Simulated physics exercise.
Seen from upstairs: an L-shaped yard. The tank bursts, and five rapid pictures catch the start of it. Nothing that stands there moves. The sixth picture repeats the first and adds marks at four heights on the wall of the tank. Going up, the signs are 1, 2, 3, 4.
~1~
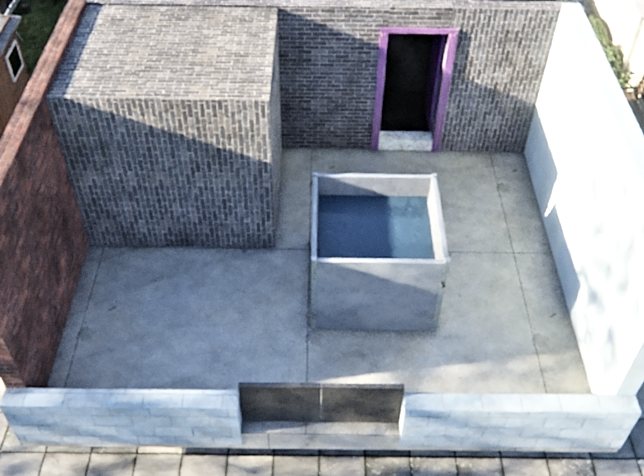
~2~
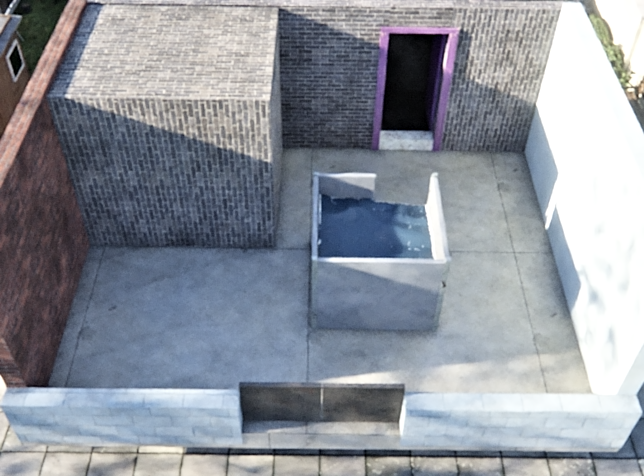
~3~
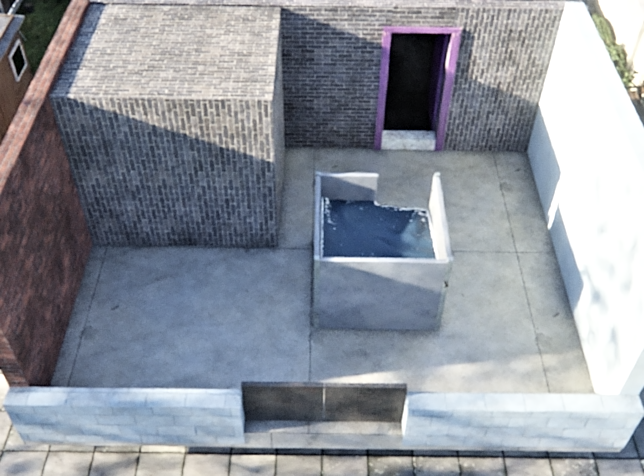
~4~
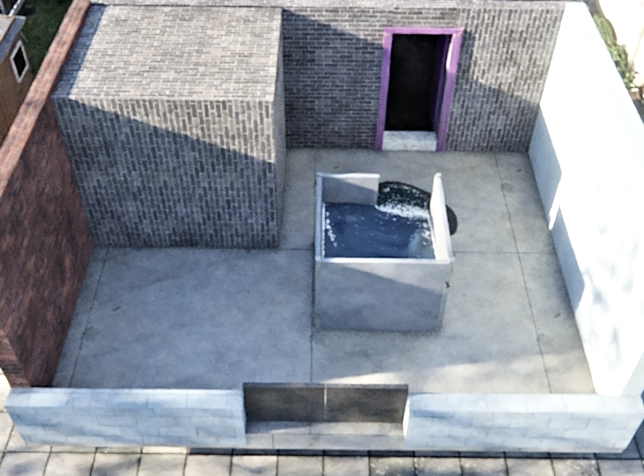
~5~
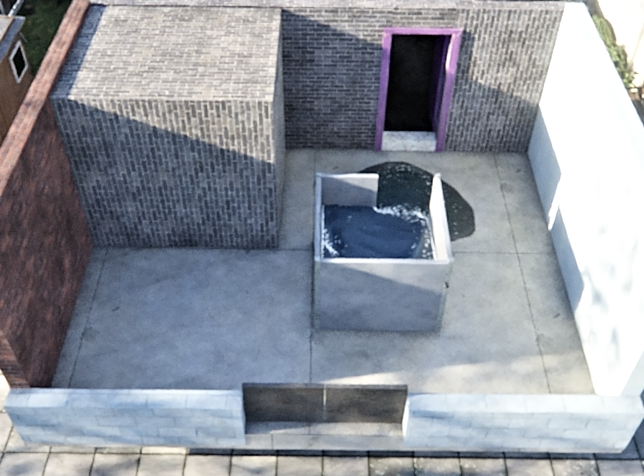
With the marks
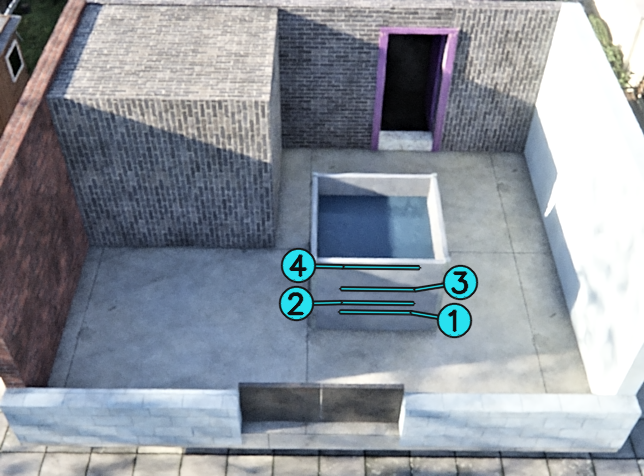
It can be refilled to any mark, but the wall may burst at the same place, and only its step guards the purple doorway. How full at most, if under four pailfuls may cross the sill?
The answer is mark 2.
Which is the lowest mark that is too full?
The answer is 3.
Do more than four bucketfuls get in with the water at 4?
Yes, that goes wrong.
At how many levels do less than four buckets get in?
Two of them.
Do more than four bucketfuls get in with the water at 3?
Yes, it does.
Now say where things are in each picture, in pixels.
Water in the tank at rest, its middle at (376, 234); foot of the purple doorway at (405, 150); shut gate at (321, 389), in the first picture.
Water covers 1 % of the ground, its front hidden from here, in the second picture.
Water covers 3 % of the ground, its front hidden from here, in the third picture.
Water covers 6 % of the ground, its front hidden from here, in the fourth picture.
Water covers 11 % of the ground, its front hidden from here, in the fifth picture.
On the marked copy, 1 at (376, 312); 2 at (376, 303); 3 at (378, 289); 4 at (380, 267); from the bottom up 1, 2, 3, 4.
With 1, nothing gets over.
With 2, a bucket or two gets in.
With 3, about 12 bucketfuls get in.
With 4, dozens of bucketfuls pour in.
